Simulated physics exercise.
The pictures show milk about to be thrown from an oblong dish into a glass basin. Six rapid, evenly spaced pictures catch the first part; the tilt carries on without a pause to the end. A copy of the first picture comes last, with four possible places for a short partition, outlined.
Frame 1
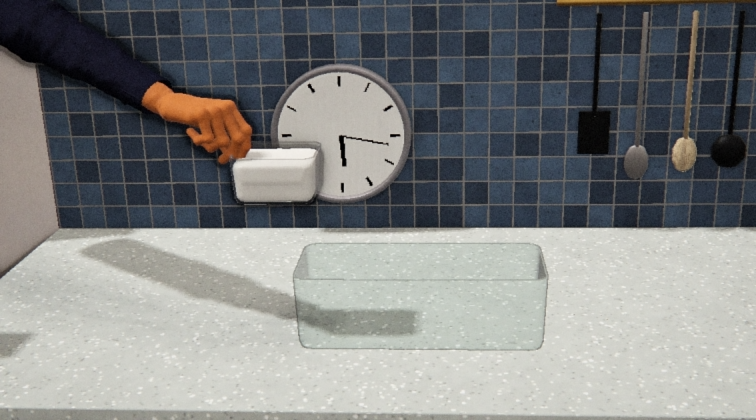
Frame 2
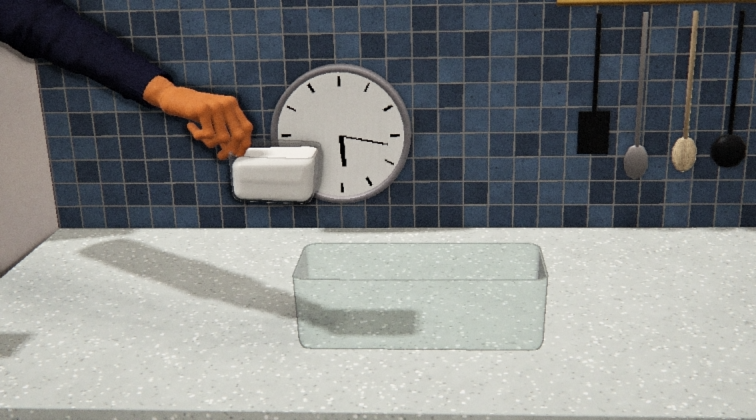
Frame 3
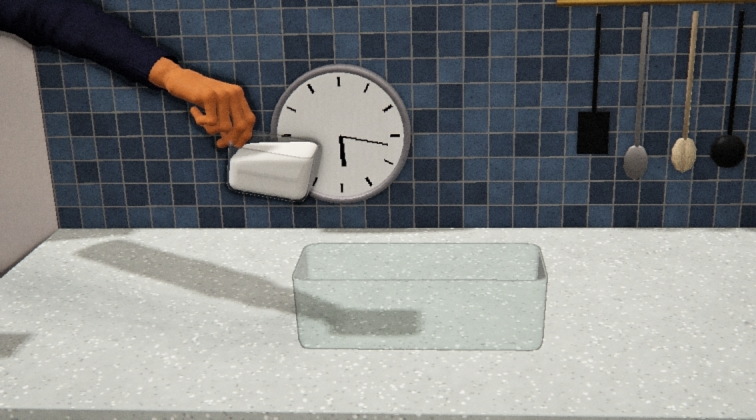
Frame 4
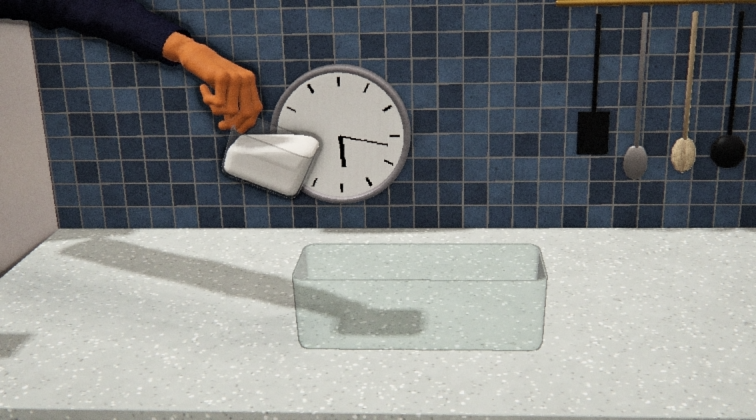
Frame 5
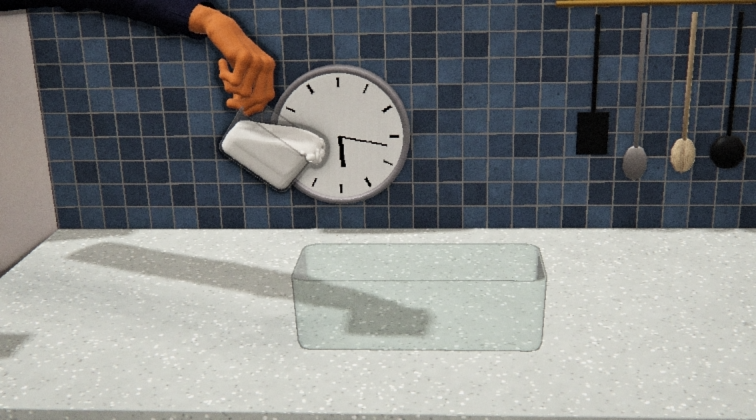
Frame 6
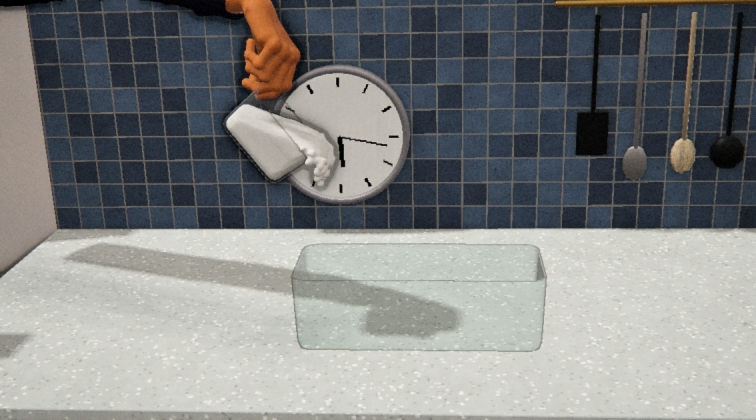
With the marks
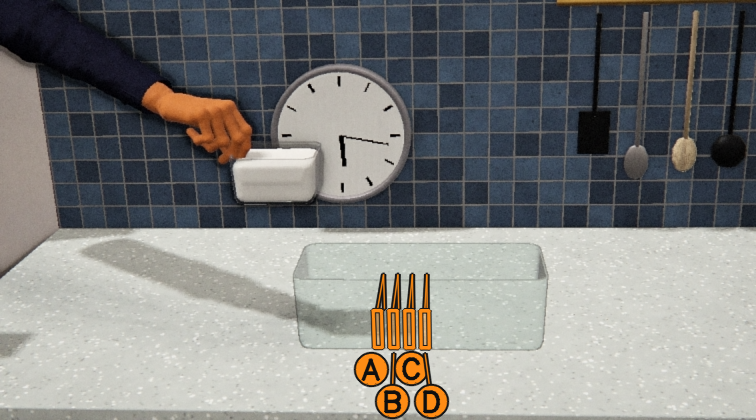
In a blue-tiled kitchen, a hand held a white oblong dish above a glass basin on the counter, then gradually tilted it to the right until white milk slid out over its lip.
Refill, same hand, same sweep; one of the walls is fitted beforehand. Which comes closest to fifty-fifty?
Choose C.
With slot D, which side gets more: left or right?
The left one.
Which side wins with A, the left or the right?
The right side.
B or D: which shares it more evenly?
That would be B.
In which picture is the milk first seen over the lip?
In picture 4.
On the marked copy, A at (378, 353); B at (393, 353); C at (409, 353); D at (425, 354).
With A, about 10 % ends left of the wall and 87 % right of it; 3 % is lost outside.
With B, about 24 % ends left of the wall and 72 % right of it; 4 % is lost outside.
With C, about 49 % ends left of the wall and 47 % right of it; 5 % is lost outside.
With D, about 83 % ends left of the wall and 9 % right of it; 8 % is lost outside.
